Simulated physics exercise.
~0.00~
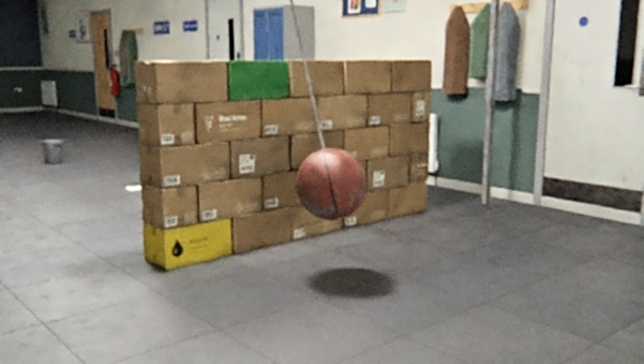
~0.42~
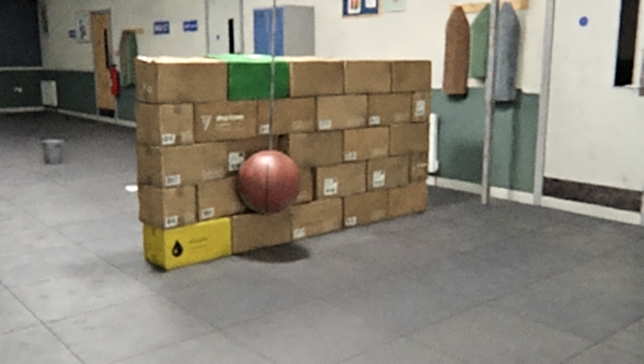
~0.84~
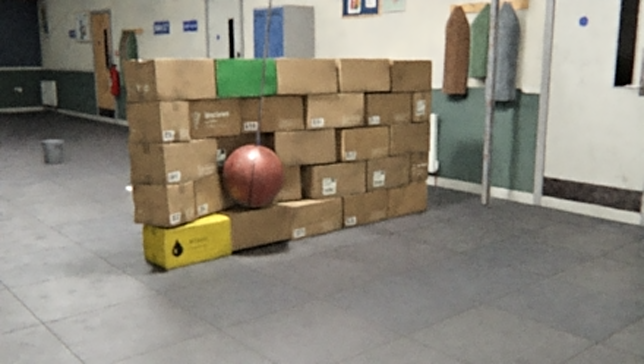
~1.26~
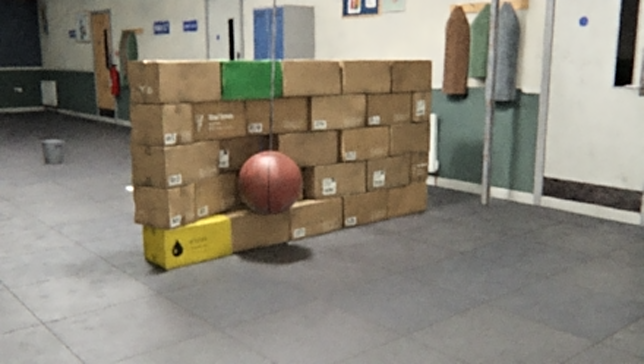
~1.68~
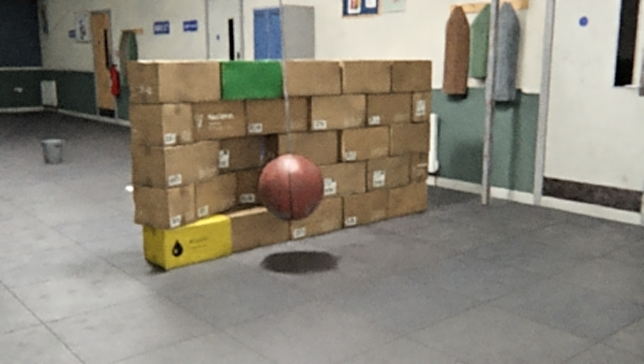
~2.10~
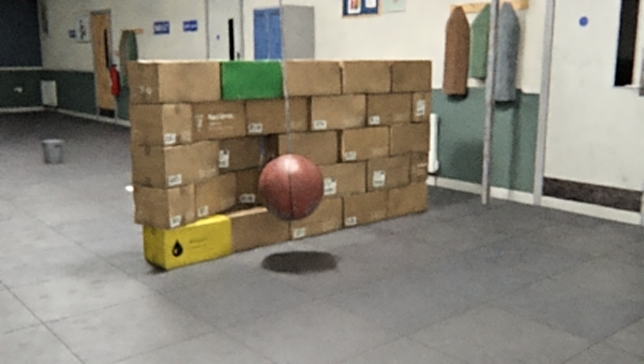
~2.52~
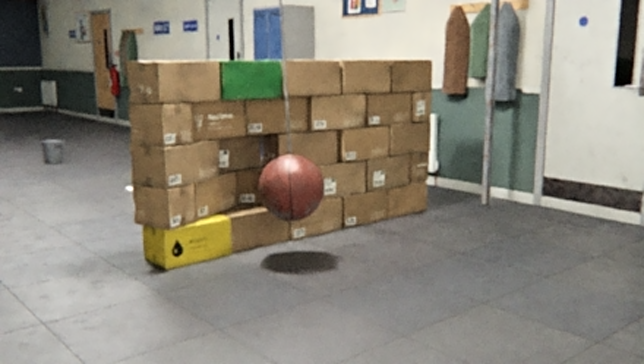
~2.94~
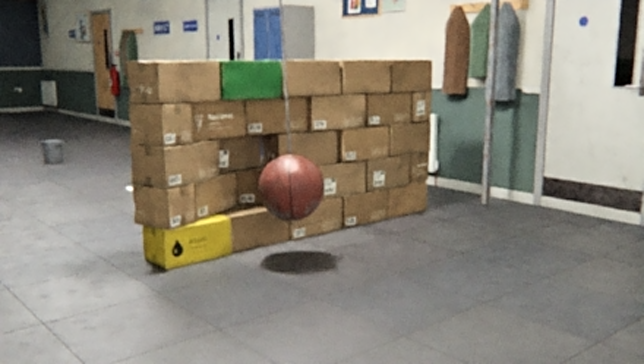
In a large room, a hanging reddish ball swings into stacked cartons, which shift but stay standing.
